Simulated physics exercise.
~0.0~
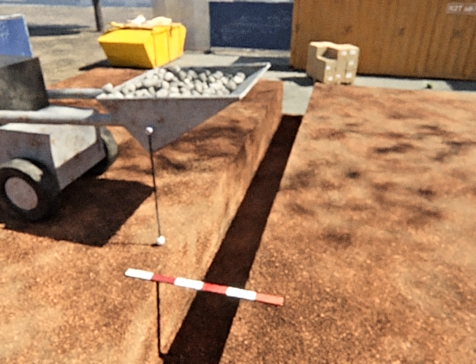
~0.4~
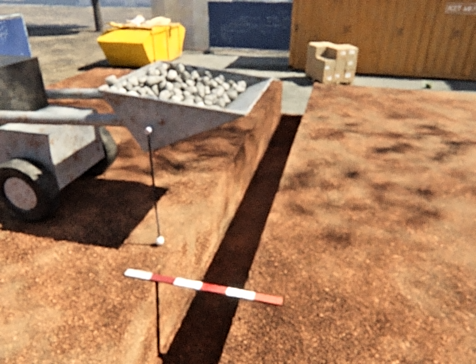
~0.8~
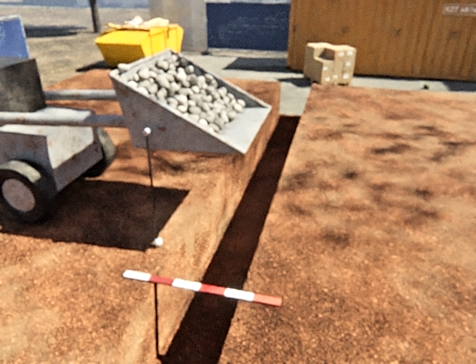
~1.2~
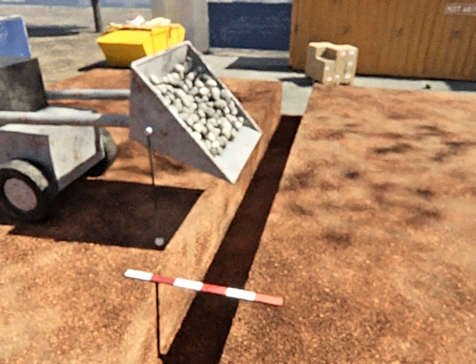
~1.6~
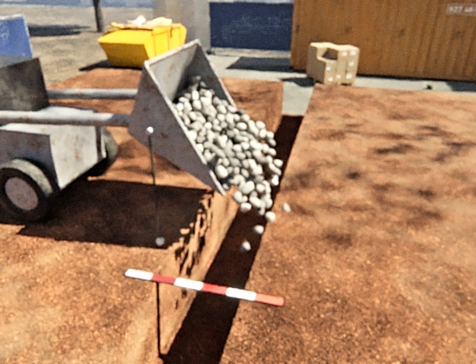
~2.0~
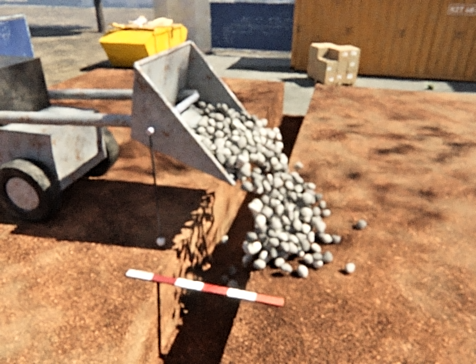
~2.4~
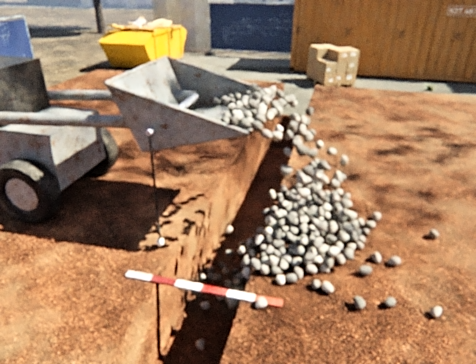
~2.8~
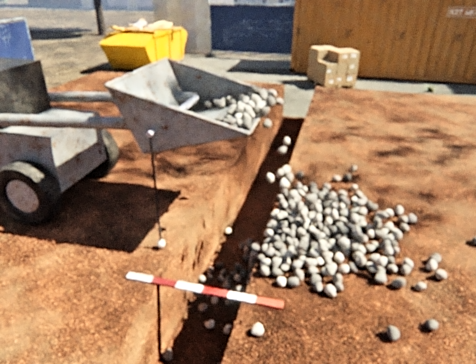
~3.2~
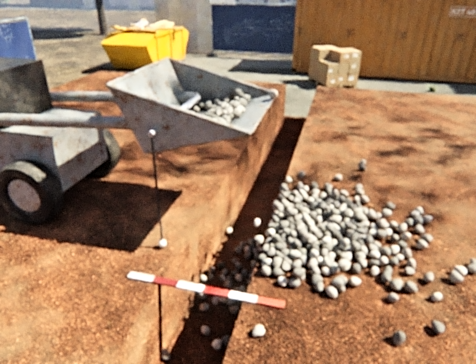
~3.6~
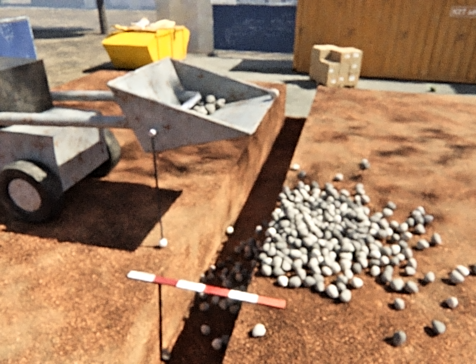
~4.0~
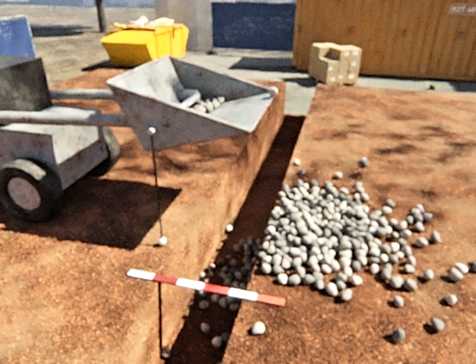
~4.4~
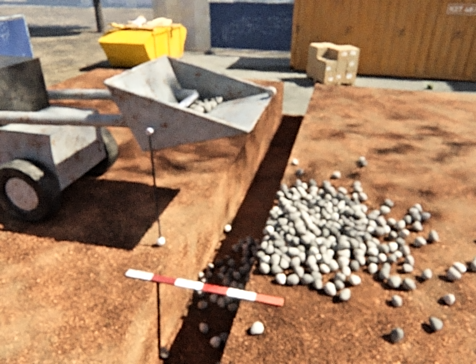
A grey loader bucket heaped with pale, rounded stones juts in from the left over reddish-brown ground, seen from slightly above in a gently swaying outdoor view. A narrow, shadowed trench runs ahead of it, with a red and white striped bar near the front, and a yellow container, a pale block and a brown wall behind. The bucket tips forward steeply, and stones pour over its lip, some dropping into the trench and most spilling across it. It then tilts back, leaving a few stones inside, while a broad pile lies still on the right.
